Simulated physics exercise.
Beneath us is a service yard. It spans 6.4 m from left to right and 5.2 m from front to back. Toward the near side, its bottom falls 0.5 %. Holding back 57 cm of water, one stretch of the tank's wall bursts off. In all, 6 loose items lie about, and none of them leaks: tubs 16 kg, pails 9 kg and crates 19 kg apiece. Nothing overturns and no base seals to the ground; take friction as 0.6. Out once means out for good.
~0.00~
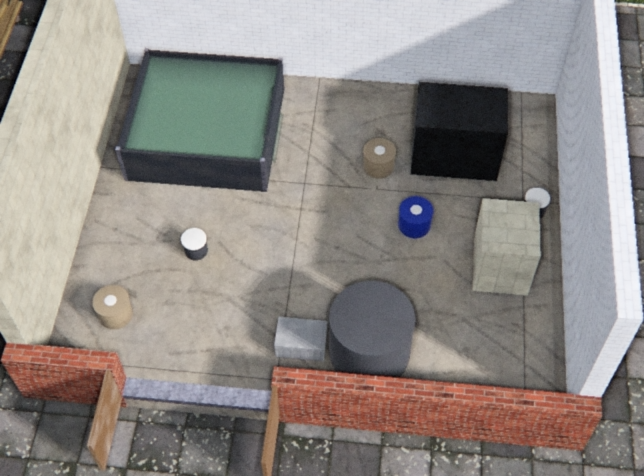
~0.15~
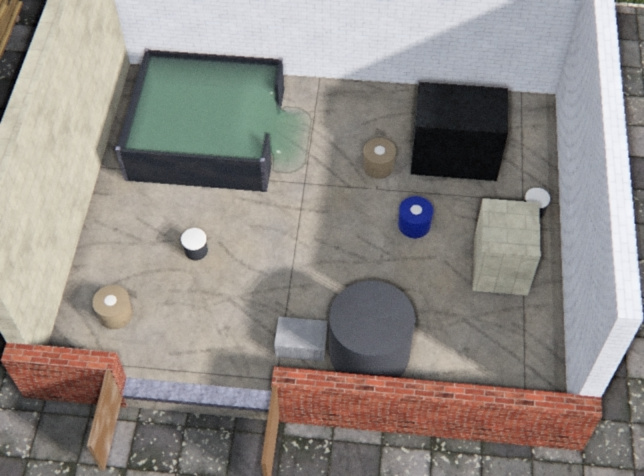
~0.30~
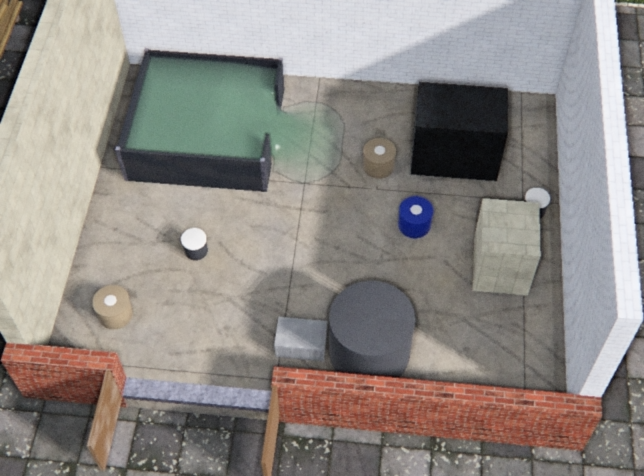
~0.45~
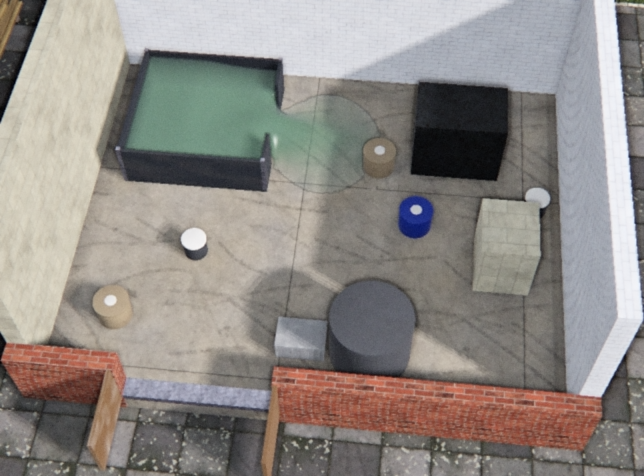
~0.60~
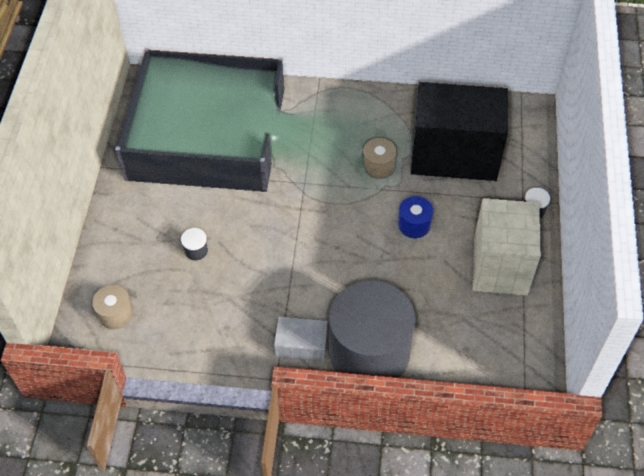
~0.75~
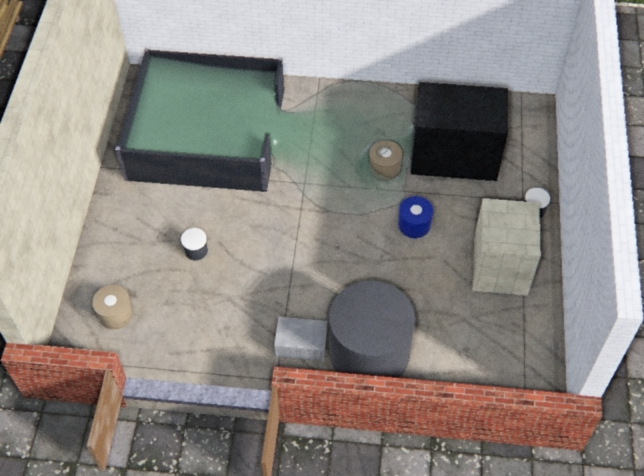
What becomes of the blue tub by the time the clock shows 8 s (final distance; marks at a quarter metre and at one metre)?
Its move will be long.
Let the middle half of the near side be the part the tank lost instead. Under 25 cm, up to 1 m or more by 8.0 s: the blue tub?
Result: The blue tub remains where it was.
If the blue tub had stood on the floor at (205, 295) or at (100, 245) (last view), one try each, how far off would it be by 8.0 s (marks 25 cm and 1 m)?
One after the other: It stays more or less still, and then it stays more or less still.
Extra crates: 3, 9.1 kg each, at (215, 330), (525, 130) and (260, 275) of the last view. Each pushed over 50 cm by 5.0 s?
Respectively: Smaller, greater, smaller.
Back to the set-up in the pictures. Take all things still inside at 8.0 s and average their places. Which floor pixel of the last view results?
(342, 305).
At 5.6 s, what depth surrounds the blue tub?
15 cm, roughly.
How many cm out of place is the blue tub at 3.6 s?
It is about 150 cm out of place by then.
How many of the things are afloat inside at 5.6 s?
At that moment it comes to 2.
After 1.6 s the blue tub is near (436, 223), 0.3 m from its start, aground; 0 of 6 are out; 0 afloat.
After 3.6 s the blue tub is near (461, 318), 1.7 m from its start, aground; 0 of 6 are out; 1 afloat.
After 5.6 s the blue tub is near (474, 330), 1.9 m from its start, afloat; 0 of 6 are out; 2 afloat.
After 8.0 s the blue tub is near (539, 300), 2.0 m from its start, afloat; 0 of 6 are out; 2 afloat.
